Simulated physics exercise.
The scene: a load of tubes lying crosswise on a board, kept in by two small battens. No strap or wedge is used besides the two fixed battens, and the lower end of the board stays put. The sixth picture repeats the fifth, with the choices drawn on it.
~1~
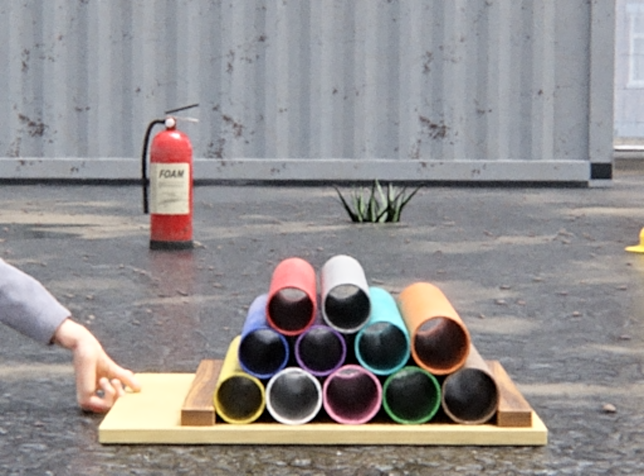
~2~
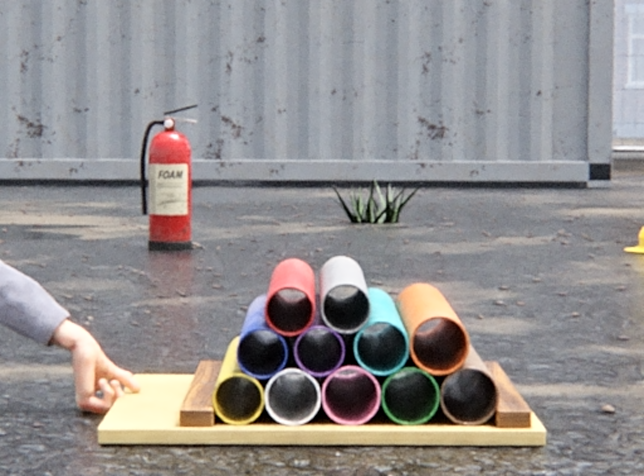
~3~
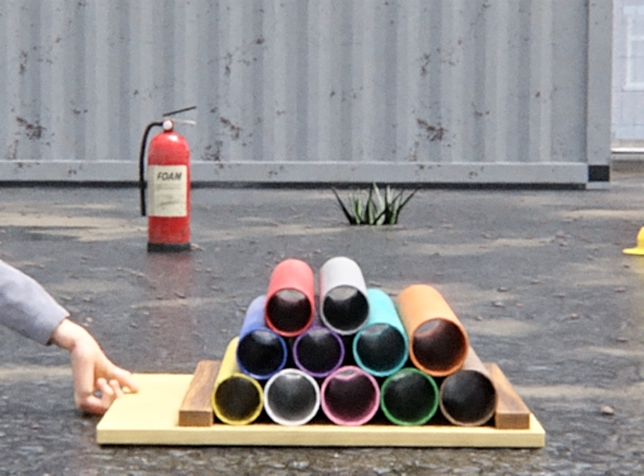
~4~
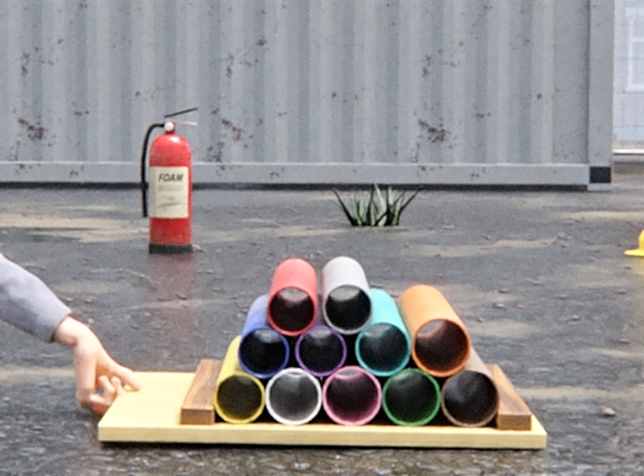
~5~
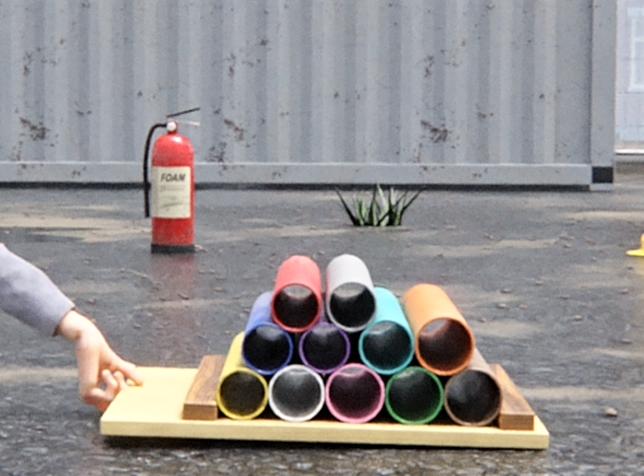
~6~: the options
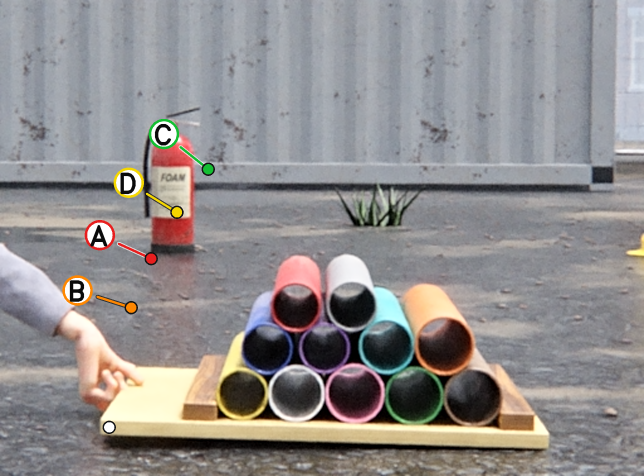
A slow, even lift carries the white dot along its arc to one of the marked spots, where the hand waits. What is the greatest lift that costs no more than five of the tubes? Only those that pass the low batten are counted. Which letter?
The highest mark that will do is D.
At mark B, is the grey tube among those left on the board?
Yes, with B.
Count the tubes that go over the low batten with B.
At B the number is none.
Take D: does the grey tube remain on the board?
No, with D.
On the copy, A at (151, 259); B at (131, 308); C at (209, 170); D at (177, 212); the white dot at (110, 427).
On D. First, board at 18°.
Then, board at 31°.
Finally, board at 31°, three over the low batten (turquoise, orange, grey).
By contrast, A none over the low batten; B none over the low batten; C six over the low batten.
